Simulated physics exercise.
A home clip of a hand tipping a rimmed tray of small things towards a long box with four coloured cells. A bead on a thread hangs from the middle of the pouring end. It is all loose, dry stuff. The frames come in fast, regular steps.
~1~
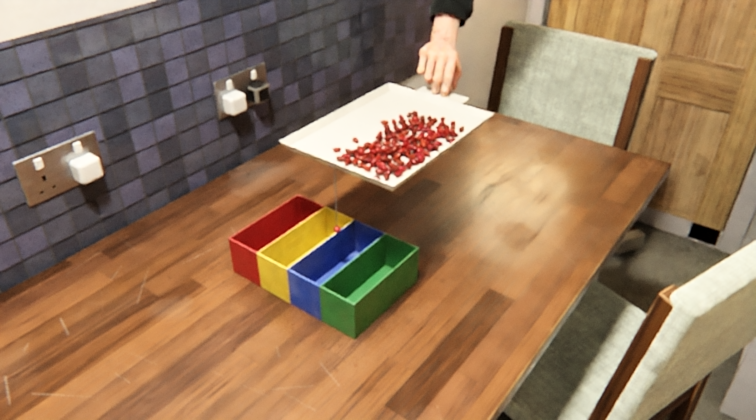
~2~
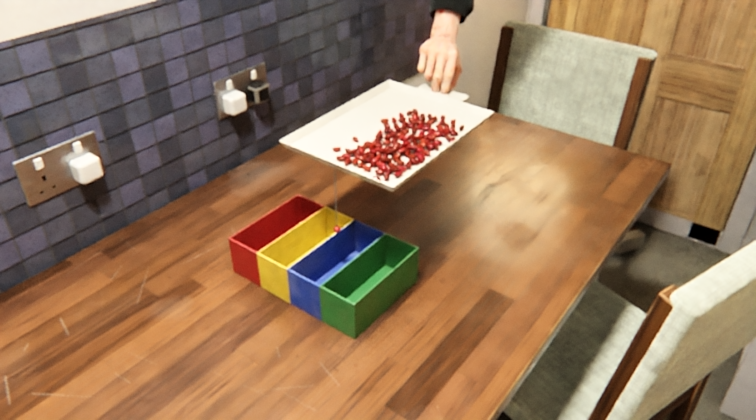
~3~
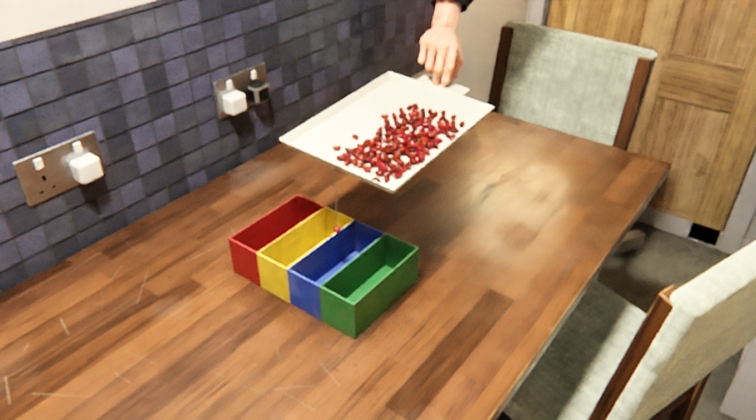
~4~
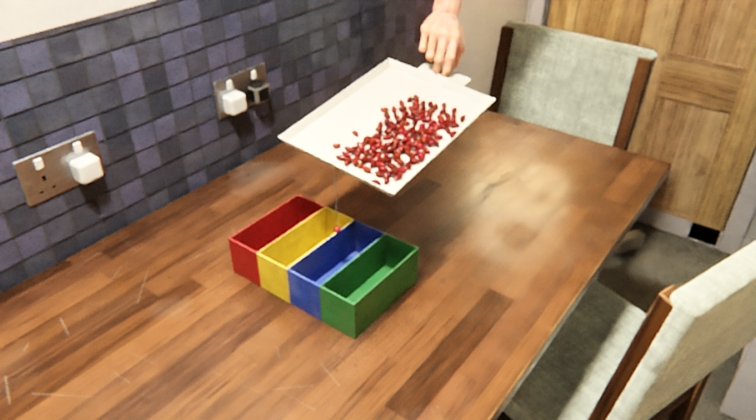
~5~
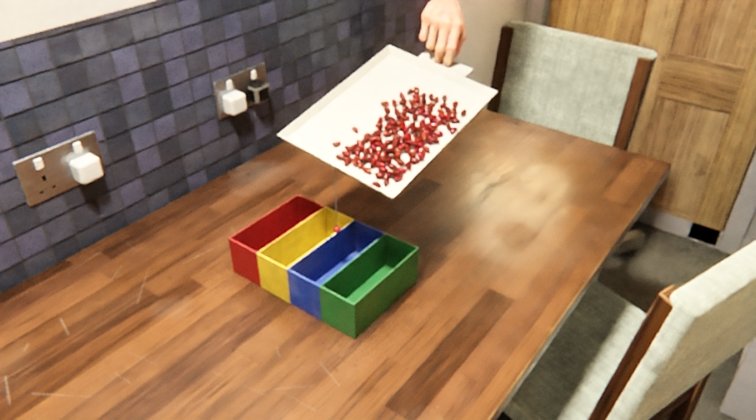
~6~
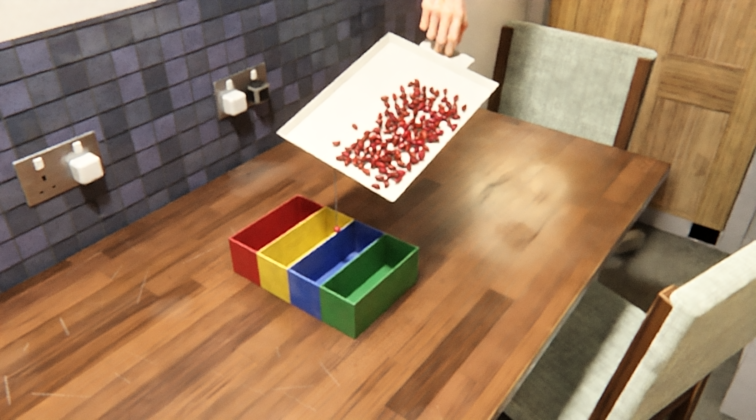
At the start, a hand holds a white tray of small red beans almost level above a wooden table, near a box with red, yellow, blue and green cells. The hand then gradually raises the far end, tilting the tray towards its lower right corner, while the beans barely shift.
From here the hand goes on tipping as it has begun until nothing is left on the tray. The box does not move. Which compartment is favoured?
The green one ends fullest.
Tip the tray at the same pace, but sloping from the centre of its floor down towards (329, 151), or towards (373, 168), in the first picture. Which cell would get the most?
One: Red. Two: That green cell.
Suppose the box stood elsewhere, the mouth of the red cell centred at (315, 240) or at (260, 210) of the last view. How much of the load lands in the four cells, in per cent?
First some 100, then 10 per cent.
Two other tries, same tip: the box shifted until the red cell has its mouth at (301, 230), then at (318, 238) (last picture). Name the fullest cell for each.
One: The green cell. Two: The blue one.
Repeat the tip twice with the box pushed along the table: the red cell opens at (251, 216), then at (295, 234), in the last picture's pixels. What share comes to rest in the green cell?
Roughly 10 per cent, and 60 per cent.
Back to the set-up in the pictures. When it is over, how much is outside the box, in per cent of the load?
It comes to 40 per cent or so.
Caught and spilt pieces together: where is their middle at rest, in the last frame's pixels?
Near (382, 297).
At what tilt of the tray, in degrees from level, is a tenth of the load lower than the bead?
Roughly 70°.
Soon, tray tipped steeply; most on the tray; a stray few in the green cell; about a quarter falling or outside the box.
A while on, tray tipped past a quarter turn; about two thirds in the green cell; a small part in the blue cell; about a third falling or outside the box.
Towards the end, tray tipped past a quarter turn; about two thirds in the green cell; a small part in the blue cell; about a third falling or outside the box.
Finally, tray tipped past a quarter turn; about two thirds in the green cell; a small part in the blue cell; none in the yellow cell; none in the red cell; about a third outside the box.
